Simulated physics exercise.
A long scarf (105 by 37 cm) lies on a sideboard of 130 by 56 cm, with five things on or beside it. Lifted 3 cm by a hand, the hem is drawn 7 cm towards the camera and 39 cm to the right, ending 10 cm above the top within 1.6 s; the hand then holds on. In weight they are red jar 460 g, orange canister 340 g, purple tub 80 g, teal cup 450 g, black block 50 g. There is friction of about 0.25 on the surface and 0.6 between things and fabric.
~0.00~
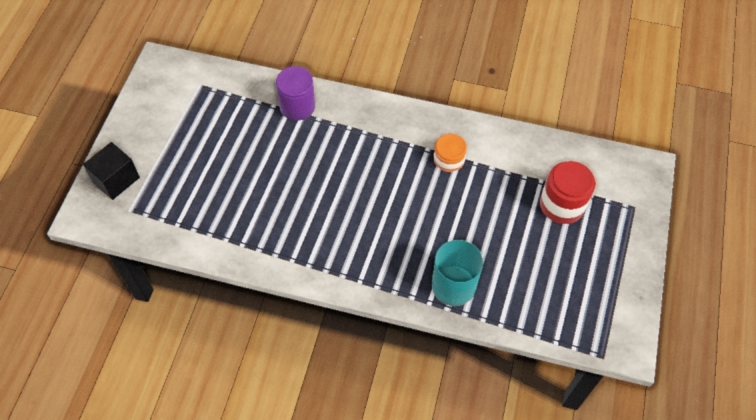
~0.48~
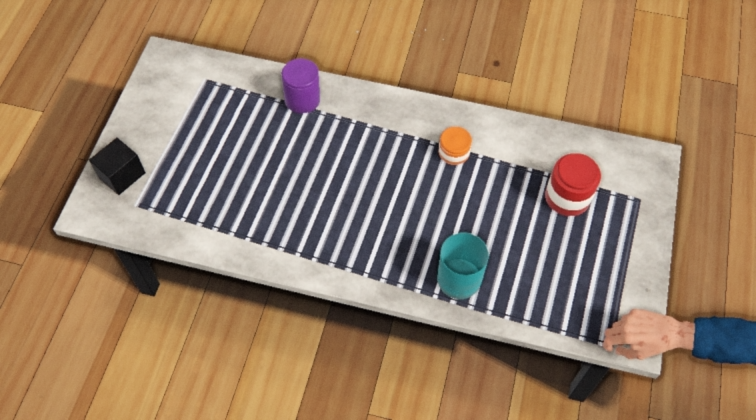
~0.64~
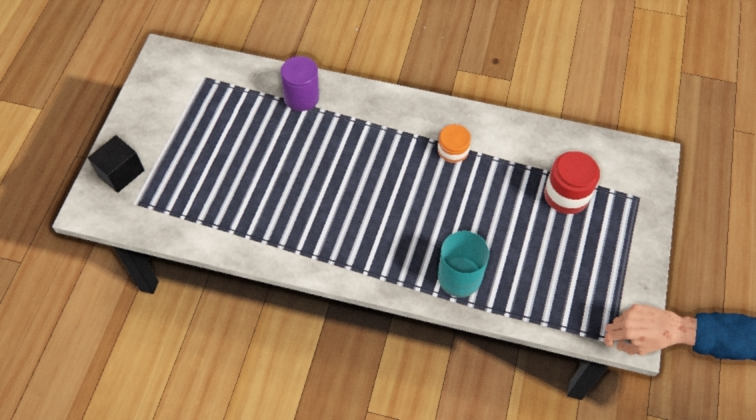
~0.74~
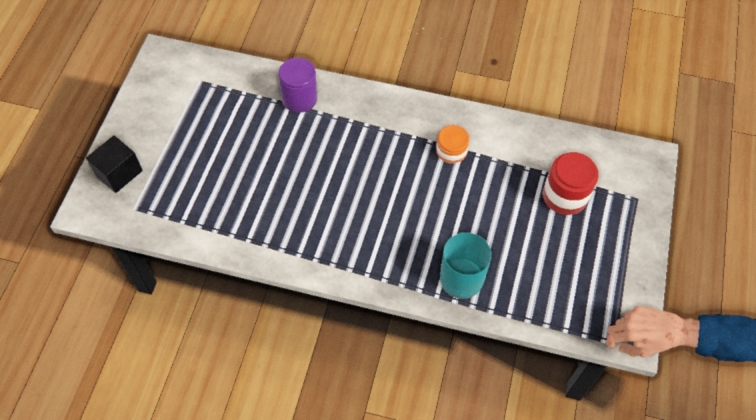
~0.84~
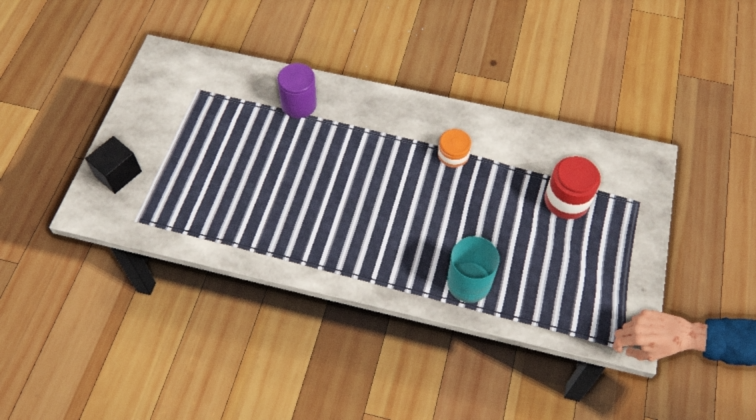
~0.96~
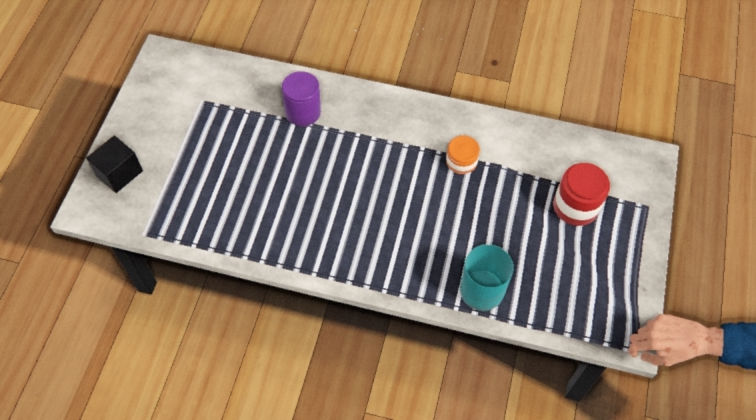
At the start, a purple tub, orange canister, red jar and teal cup stand along a striped cloth on a pale table, with a black block beside it. A hand enters at right, grips the near corner and drags the cloth slightly rightward, the containers shifting along while the block stays put.
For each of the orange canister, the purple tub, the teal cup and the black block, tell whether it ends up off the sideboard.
Orange canister: Stays up; purple tub: Stays up; teal cup: Comes off; black block: Stays up.
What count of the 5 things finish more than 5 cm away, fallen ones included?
That gives 4.
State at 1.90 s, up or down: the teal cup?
Teal cup gone.
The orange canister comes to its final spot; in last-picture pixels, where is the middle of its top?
In the last view, the top sits at about (593, 262).
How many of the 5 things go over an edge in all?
2 in all.
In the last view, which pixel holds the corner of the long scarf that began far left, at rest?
(281, 286), roughly.
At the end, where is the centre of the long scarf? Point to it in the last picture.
(543, 349) or thereabouts.
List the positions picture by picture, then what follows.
Shows, orange canister (451, 146); purple tub (294, 80); teal cup (459, 261); black block (107, 161); long scarf corners (129, 212) (200, 85) (635, 207) (604, 360), in the first picture.
Shows, purple tub (300, 73); long scarf corners (135, 206) (204, 79); grip (612, 349), in the second picture.
Shows, long scarf corners (134, 205) (203, 77); grip (613, 344), in the third picture.
Shows, teal cup (467, 254); long scarf corners (133, 210) (200, 81); grip (615, 346), in the fourth picture.
Shows, teal cup (475, 258); red jar (578, 173); purple tub (296, 78); long scarf corners (135, 222) (198, 90); grip (622, 350), in the fifth picture.
Shows, orange canister (464, 148); purple tub (300, 86); teal cup (489, 266); black block (110, 155); long scarf corners (143, 236) (202, 100) (649, 207); grip (637, 355), in the sixth picture.
After 1.3 s, 85 % of the long scarf is still over the top; teal cup 17 cm off its start, purple tub 14 cm off its start, orange canister 12 cm off its start.
After 1.6 s, 60 % of the long scarf is still over the top; teal cup 29 cm off its start, purple tub 26 cm off its start, orange canister 24 cm off its start.
After 1.9 s, 35 % of the long scarf is still over the top; teal cup over the edge, orange canister 36 cm off its start at (576, 247), purple tub 32 cm off its start at (352, 184).
After 2.2 s, 30 % of the long scarf is still over the top; teal cup over the edge, orange canister 40 cm off its start, purple tub 32 cm off its start.
After 3.8 s, 25 % of the long scarf is still over the top; teal cup over the edge, orange canister 41 cm off its start at (593, 262), purple tub 32 cm off its start at (352, 184), black block 0 cm off its start at (110, 154).
